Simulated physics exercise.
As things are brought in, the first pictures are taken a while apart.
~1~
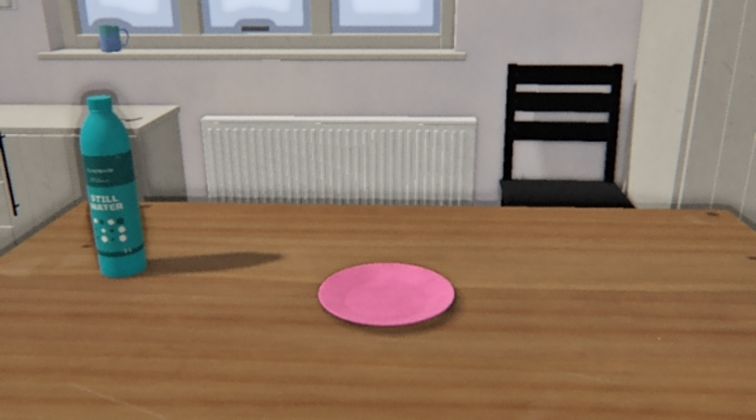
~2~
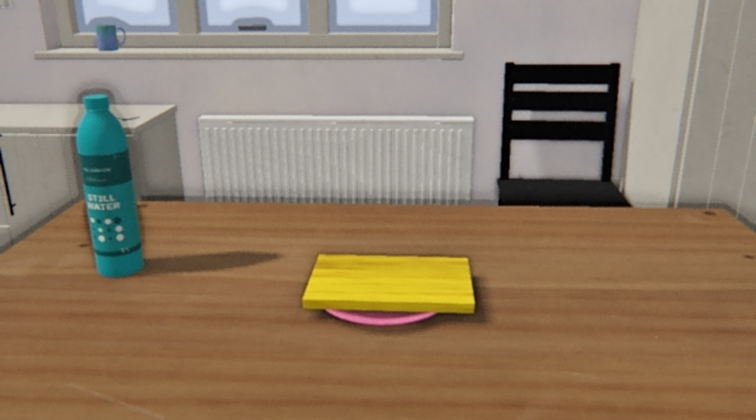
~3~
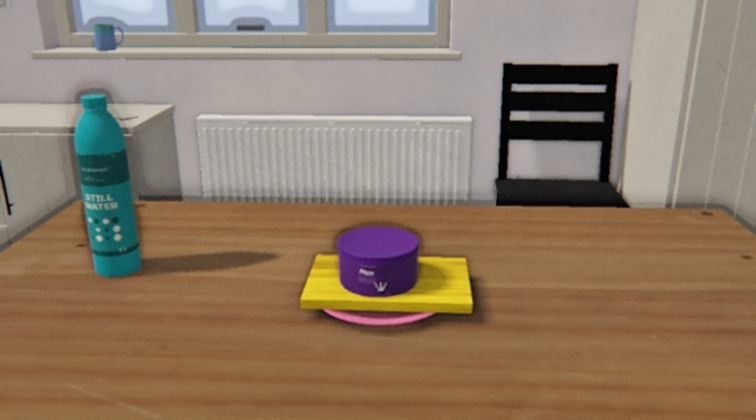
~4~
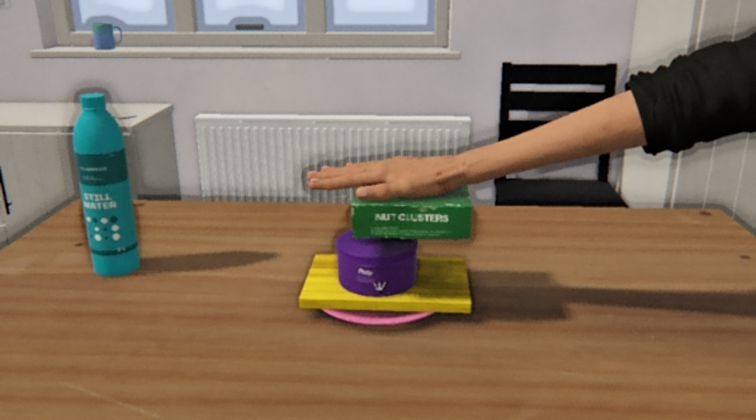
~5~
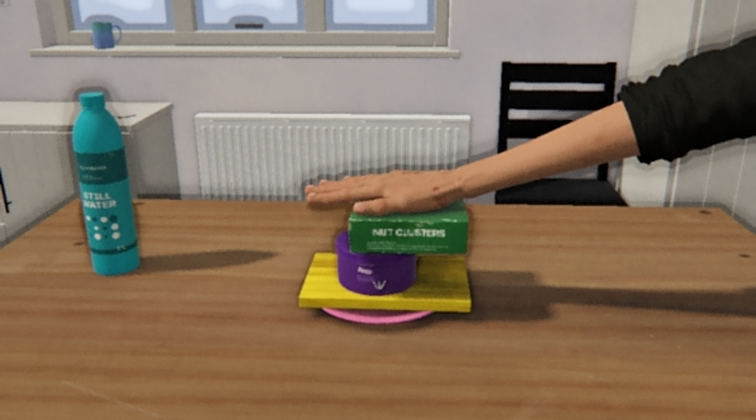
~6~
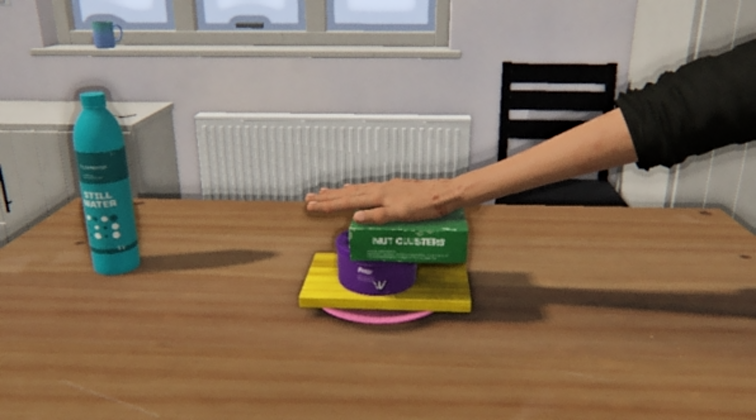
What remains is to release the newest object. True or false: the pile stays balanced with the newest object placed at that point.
True.
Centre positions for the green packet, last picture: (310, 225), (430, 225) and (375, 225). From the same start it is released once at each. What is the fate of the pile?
Topples over, topples over, stays standing.
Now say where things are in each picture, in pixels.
In the first frame, the last thing is not in view yet; turquoise bottle (112, 188).
In the second frame, the last thing is not in view yet.
In the third frame, the last thing is not in view yet; turquoise bottle (107, 187).
In the fourth frame, still above its spot; green packet (412, 203).
In the fifth frame, still above its spot; green packet (409, 217); turquoise bottle (105, 185).
In the sixth frame, in place under the hand; green packet (409, 224).
Then, 1.00 s past the last view, nothing moves.
Then, 2.10 s past the last view, green packet resting near (410, 226).
Finally, all 5 still in place. Final places as the last picture's camera would see them, green packet near (410, 226). The pile holds.
